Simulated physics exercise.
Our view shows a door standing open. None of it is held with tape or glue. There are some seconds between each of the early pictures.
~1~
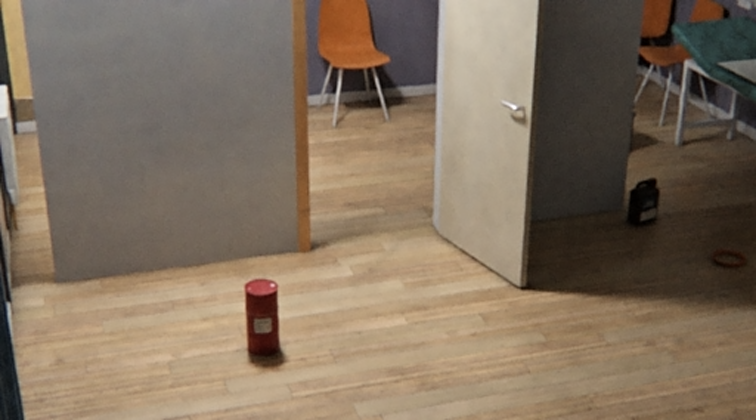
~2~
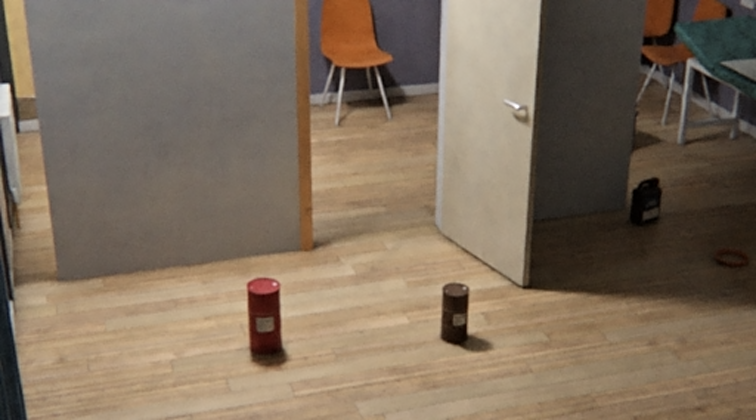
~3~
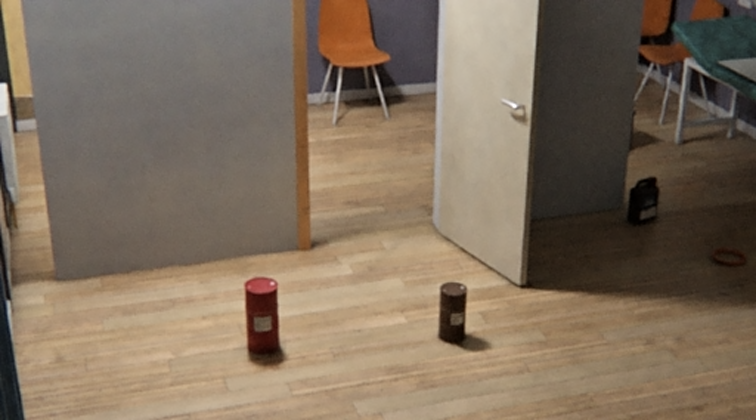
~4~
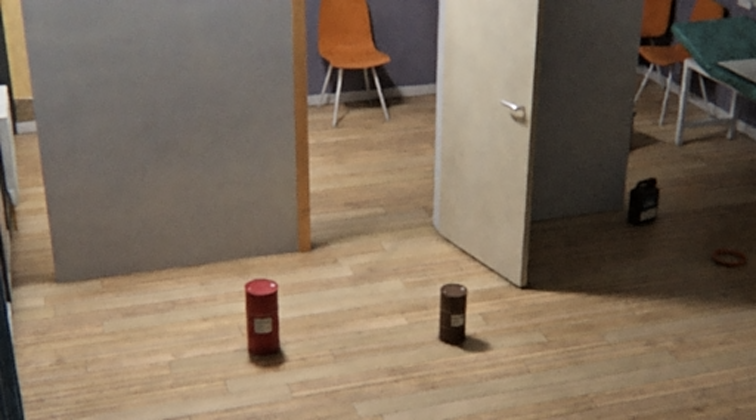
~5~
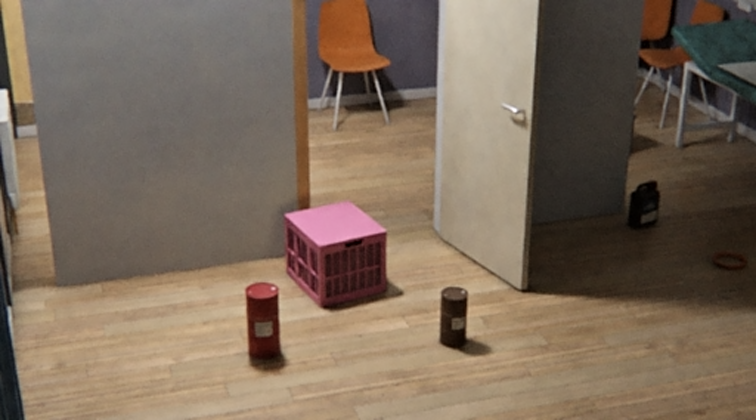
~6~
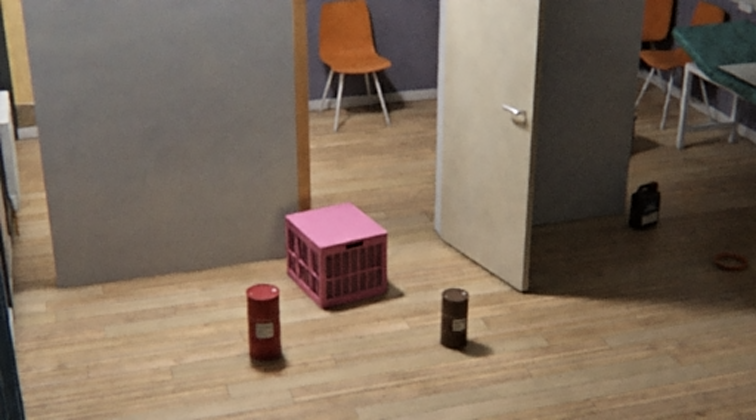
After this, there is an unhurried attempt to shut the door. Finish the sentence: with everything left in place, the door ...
The door is held partway open.
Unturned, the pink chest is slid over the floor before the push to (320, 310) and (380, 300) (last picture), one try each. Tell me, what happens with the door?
Well, on try one it completes its arc, and on try two it is halted early.
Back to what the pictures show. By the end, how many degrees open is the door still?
Roughly 50°.
Then, 0.80 s after the last picture, door at 85°.
Then, 1.30 s after the last picture, door at 63°.
At rest, door at 48°; all 3 in place. Seen from the same camera at the end, pink chest near (335, 254).
